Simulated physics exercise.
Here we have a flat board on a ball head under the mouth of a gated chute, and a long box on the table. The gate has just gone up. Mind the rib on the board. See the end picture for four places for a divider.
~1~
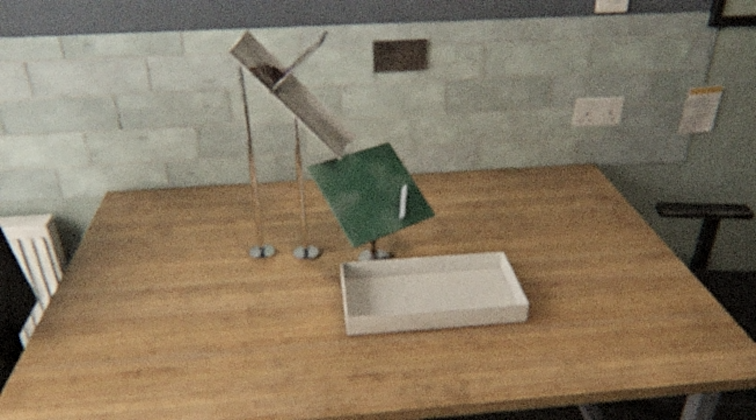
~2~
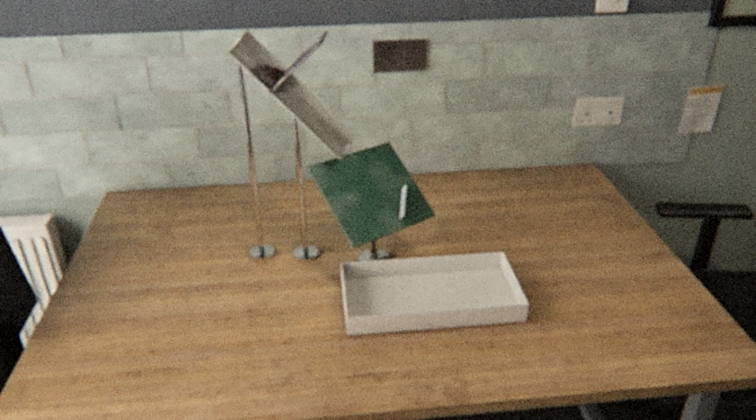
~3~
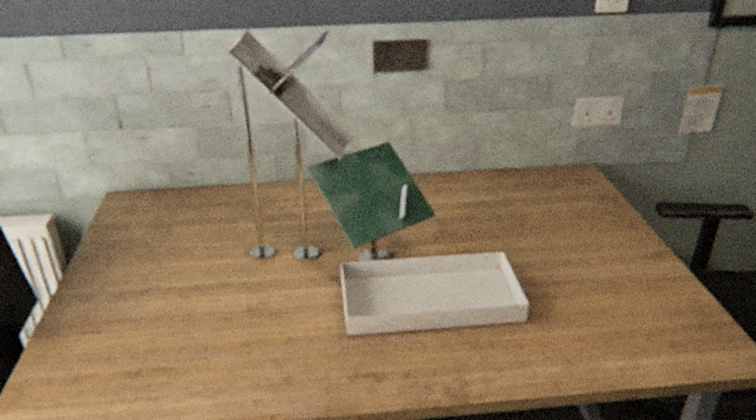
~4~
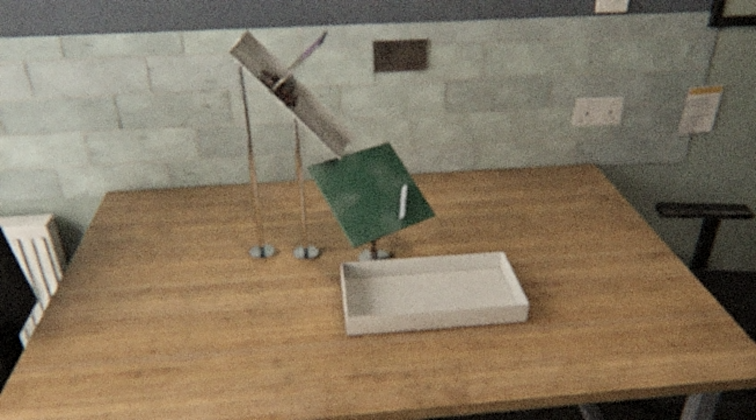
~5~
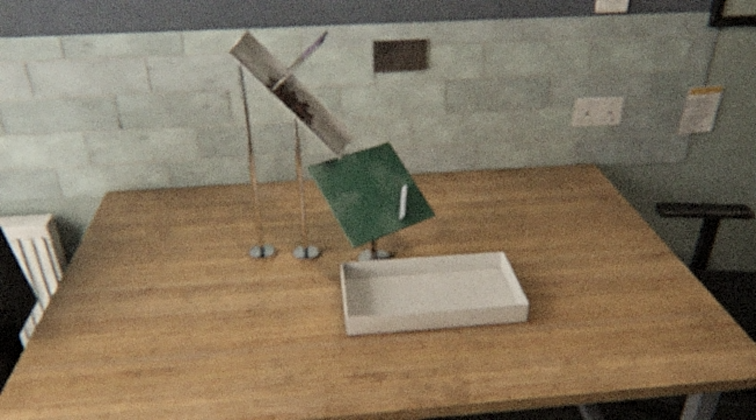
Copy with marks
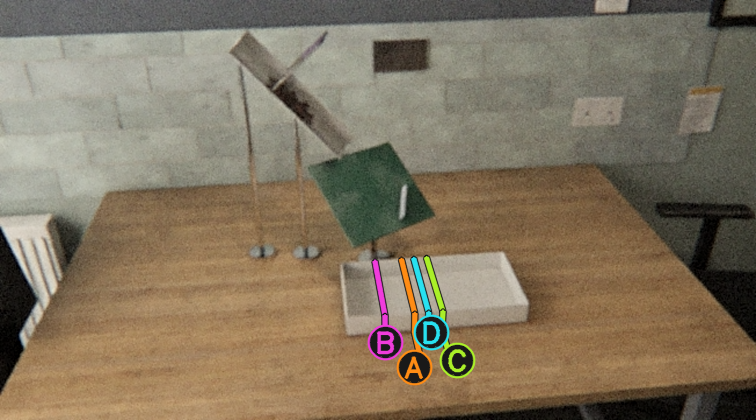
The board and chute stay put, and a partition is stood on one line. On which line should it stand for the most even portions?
I would pick line A.
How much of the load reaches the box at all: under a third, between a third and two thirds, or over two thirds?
It is over two thirds.
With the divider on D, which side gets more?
The left side.
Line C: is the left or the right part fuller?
The left side.
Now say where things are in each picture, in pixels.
In the first frame, load behind the gate at (270, 73), flat chocolate drops; lip of the chute at (342, 154), sloping fairly steeply.
In the second frame, middle of the board at (373, 191), tilted fairly steeply; middle of its low edge at (397, 231); of its high edge at (350, 153).
In the third frame, front corners of the box at (347, 318) and (528, 304), empty; front of the load at (283, 89).
In the fourth frame, middle of the load at (280, 90); its front at (294, 104), about a quarter of the way to the lip; rib from (406, 185) to (404, 215).
In the fifth frame, middle of the load at (290, 101); its front at (312, 118), about half of the way to the lip.
On the marked copy, line A crosses the front rim at (414, 313); line B crosses the front rim at (384, 315); line C crosses the front rim at (442, 310); line D crosses the front rim at (428, 311).
With A, of what is caught, about half on the left of the divider, about half on the right.
With B, of what is caught, none on the left of the divider, all on the right.
With C, of what is caught, nearly all on the left of the divider, a small part on the right.
With D, of what is caught, most on the left of the divider, a small part on the right.
